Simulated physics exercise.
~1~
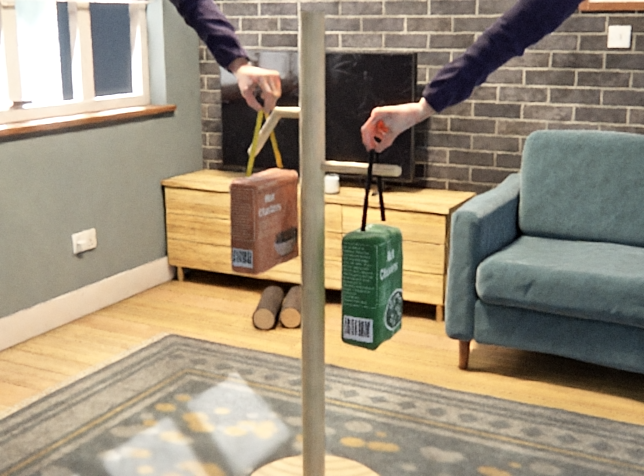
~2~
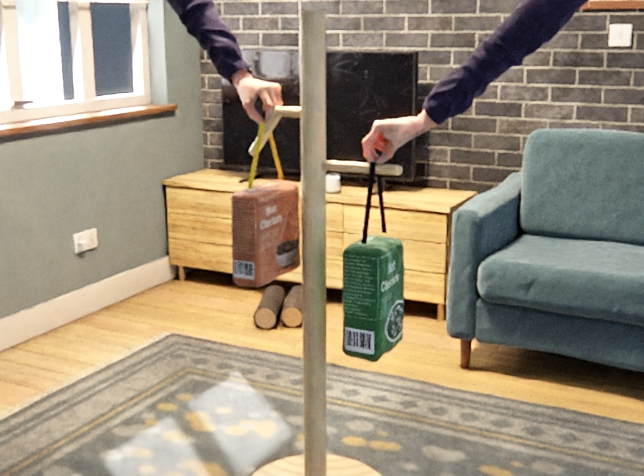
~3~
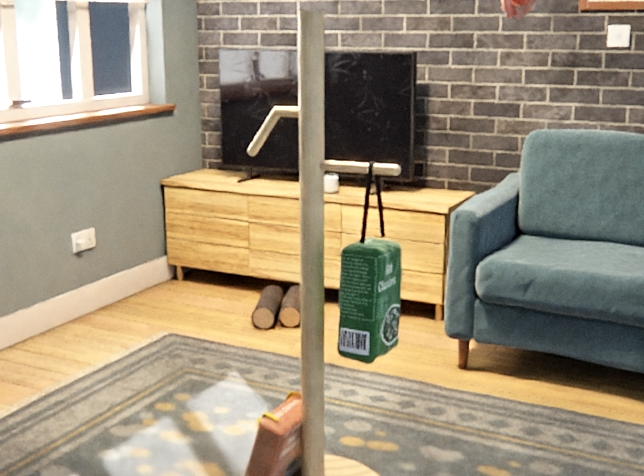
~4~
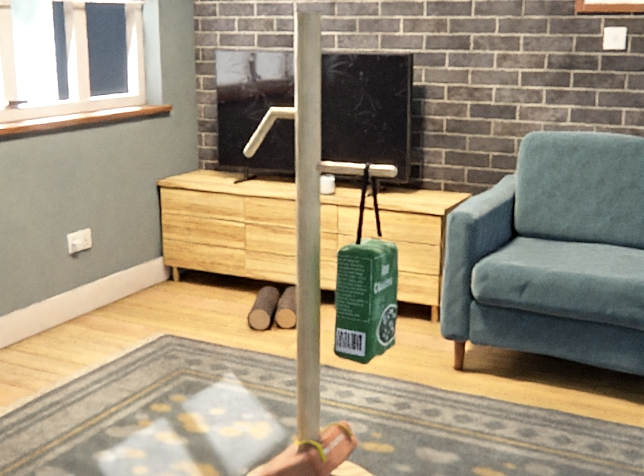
In this clip, two hands lower an orange bag and a green sack by their loops onto a wooden post with two pegs, then let go; the orange bag drops from the sloping left peg to the floor, while the green sack stays hanging on the right peg.
